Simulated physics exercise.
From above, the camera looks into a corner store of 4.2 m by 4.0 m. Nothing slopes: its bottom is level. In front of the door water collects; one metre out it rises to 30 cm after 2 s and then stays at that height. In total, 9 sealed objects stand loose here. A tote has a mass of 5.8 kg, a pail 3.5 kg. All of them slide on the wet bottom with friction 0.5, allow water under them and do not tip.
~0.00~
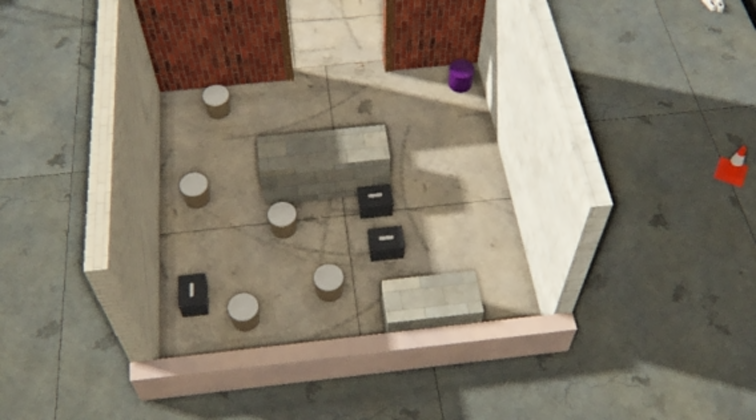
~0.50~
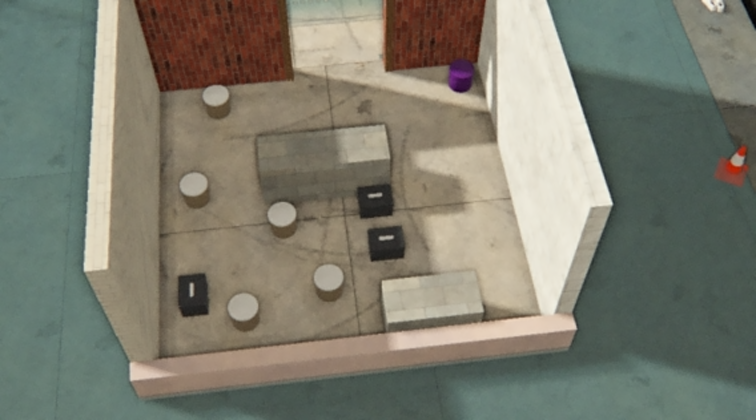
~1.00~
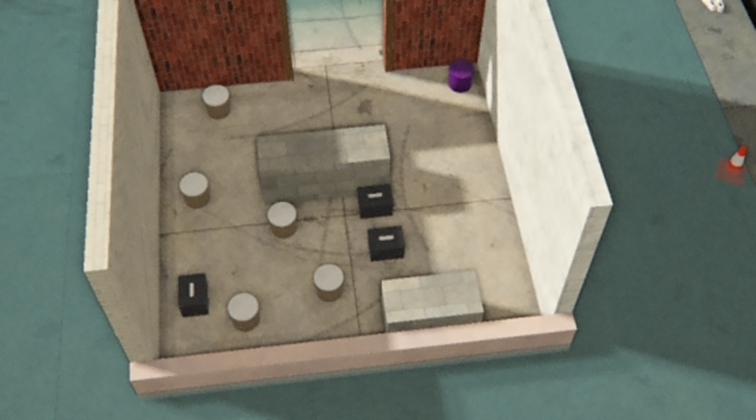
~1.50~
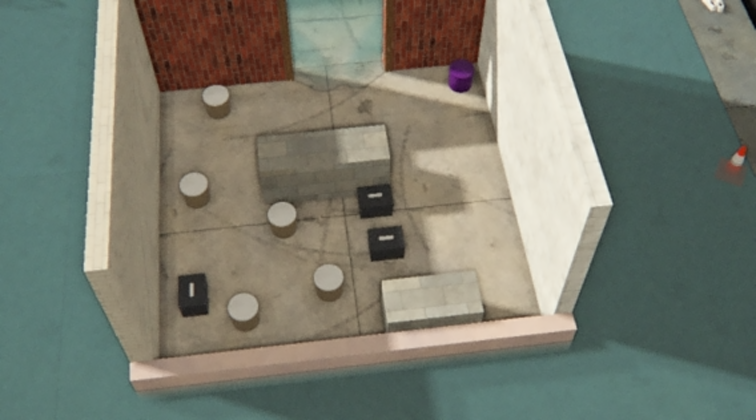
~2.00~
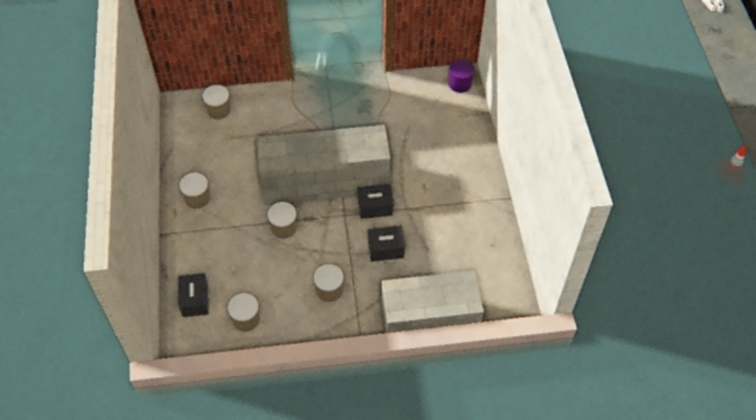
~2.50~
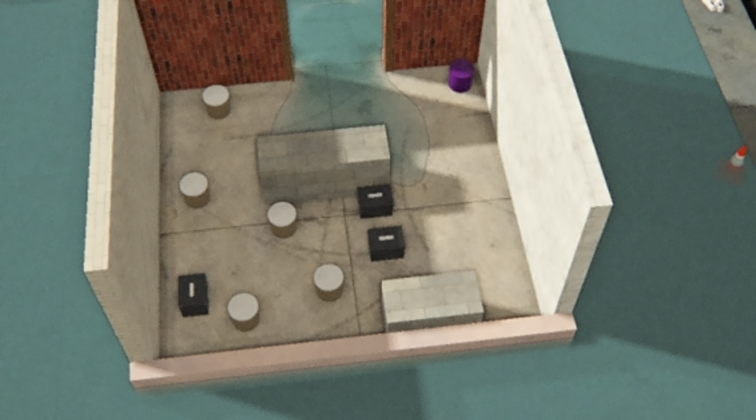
Greenish water spread over the ground around a small roofless room, then slid in through the doorway and across the floor to the grey block, while the stools, black boxes and purple pail stayed put.
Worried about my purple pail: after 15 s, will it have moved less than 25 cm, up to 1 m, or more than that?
It is pushed a bit.
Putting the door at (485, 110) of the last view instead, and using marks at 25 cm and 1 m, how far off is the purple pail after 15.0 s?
The purple pail drifts well away.
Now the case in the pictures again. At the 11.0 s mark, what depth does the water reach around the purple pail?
About 14 cm.
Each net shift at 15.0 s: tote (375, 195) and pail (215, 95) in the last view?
In turn: 60 cm, 80 cm.
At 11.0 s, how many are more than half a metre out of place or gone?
At that moment it comes to 7.
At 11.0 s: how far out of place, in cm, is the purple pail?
Roughly 80 centimetres by that point.
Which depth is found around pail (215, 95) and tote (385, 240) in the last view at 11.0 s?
Close to 14 and 7 centimetres.
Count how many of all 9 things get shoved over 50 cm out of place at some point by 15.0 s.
9 in all.
After 3.5 s the purple pail is near (462, 69), 0.0 m from its start, aground; 0 afloat.
After 6.8 s the purple pail is near (402, 81), 0.8 m from its start, afloat; 6 afloat.
After 11.0 s the purple pail is near (414, 97), 0.8 m from its start, afloat; 9 afloat.
After 15.0 s the purple pail is near (444, 106), 0.8 m from its start, afloat; 9 afloat.
